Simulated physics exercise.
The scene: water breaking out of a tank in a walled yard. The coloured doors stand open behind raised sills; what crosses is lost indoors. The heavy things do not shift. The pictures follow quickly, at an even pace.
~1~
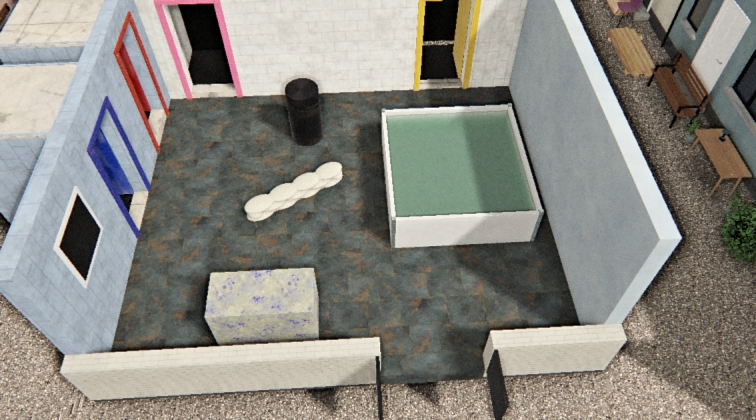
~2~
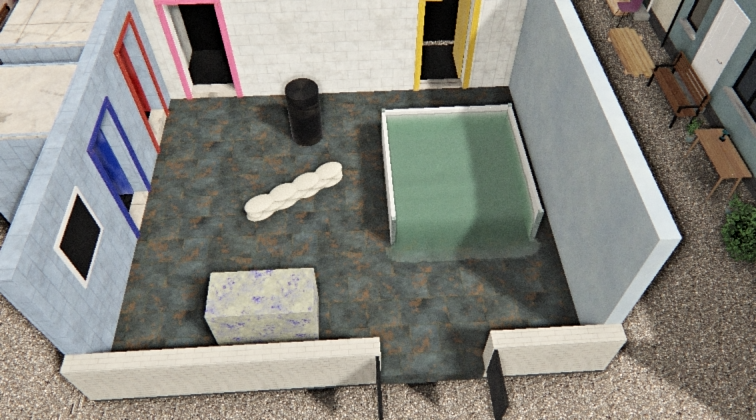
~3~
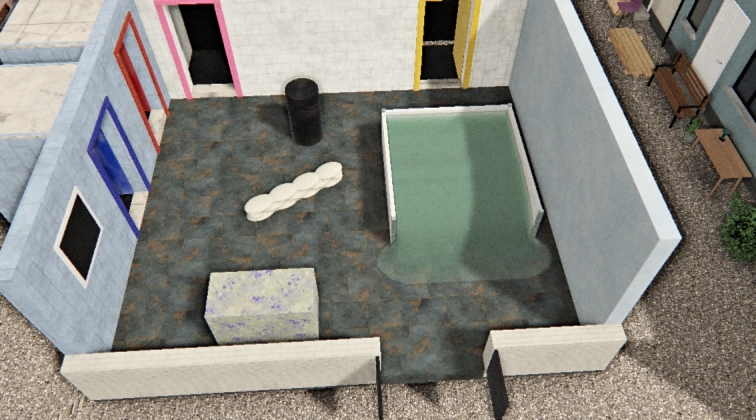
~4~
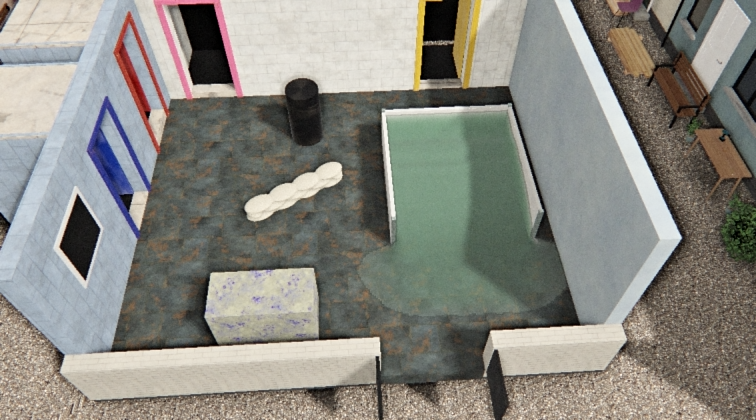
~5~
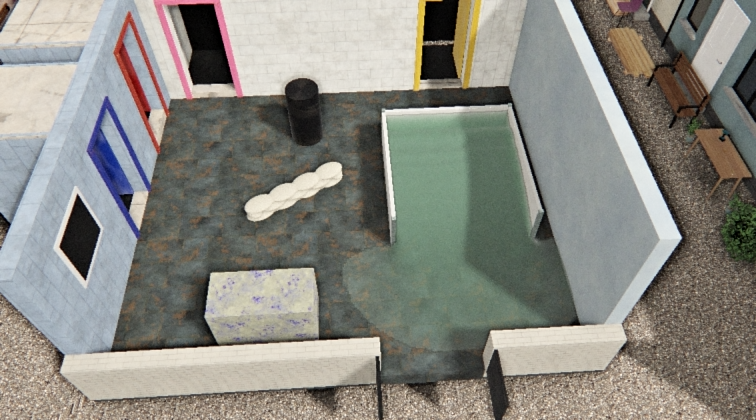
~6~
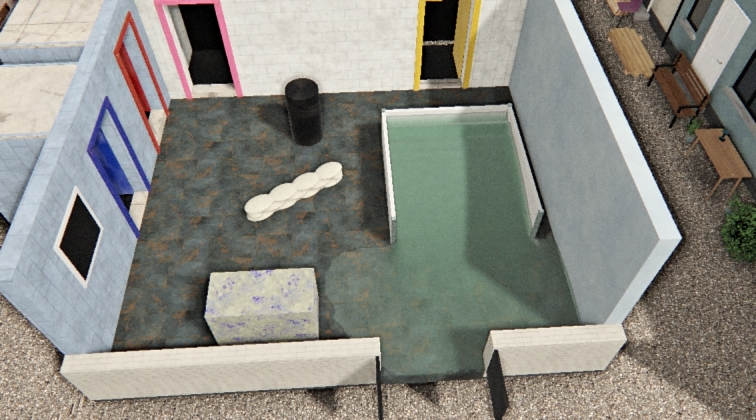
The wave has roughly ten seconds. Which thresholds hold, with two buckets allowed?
In the end: The yellow door holds within the limit; the pink door holds within the limit; the red door holds within the limit; the blue door holds within the limit.
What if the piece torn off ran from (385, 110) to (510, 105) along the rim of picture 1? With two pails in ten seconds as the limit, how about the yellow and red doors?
Yellow door lets more in; red door holds.
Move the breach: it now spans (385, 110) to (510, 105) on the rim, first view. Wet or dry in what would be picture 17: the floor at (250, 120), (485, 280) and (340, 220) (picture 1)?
As listed: Under water, not flooded, dry.
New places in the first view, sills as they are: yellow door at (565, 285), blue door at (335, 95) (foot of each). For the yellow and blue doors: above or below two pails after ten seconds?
My reading: Yellow door passes that mark, blue door takes less.
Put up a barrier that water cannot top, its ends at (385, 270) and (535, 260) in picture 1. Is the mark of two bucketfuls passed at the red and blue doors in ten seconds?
Then: The red door keeps below it, the blue door takes more.
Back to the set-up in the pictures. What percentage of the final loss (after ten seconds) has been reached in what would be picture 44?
Some 85 per cent.
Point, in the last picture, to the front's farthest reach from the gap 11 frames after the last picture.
At about (183, 371).
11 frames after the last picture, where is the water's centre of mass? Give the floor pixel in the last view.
Roughly at (466, 249).
A moment on, water covers 20 % of the floor; the yellow door not reached, the pink door not reached, the red door not reached, the blue door not reached.
Next, water covers 25 % of the floor; the yellow door not reached, the pink door not reached, the red door not reached, the blue door not reached.
Then, water covers 35 % of the floor; the yellow door not reached, the pink door not reached, the red door not reached, the blue door not reached.
Later, water covers 75 % of the floor; the yellow door under two buckets in, the pink door not reached, the red door not reached, the blue door wet at the sill, nothing in.
In the end, water covers 95 % of the floor; the yellow door under two buckets in, the pink door wet at the sill, nothing in, the red door wet at the sill, nothing in, the blue door under two buckets in.
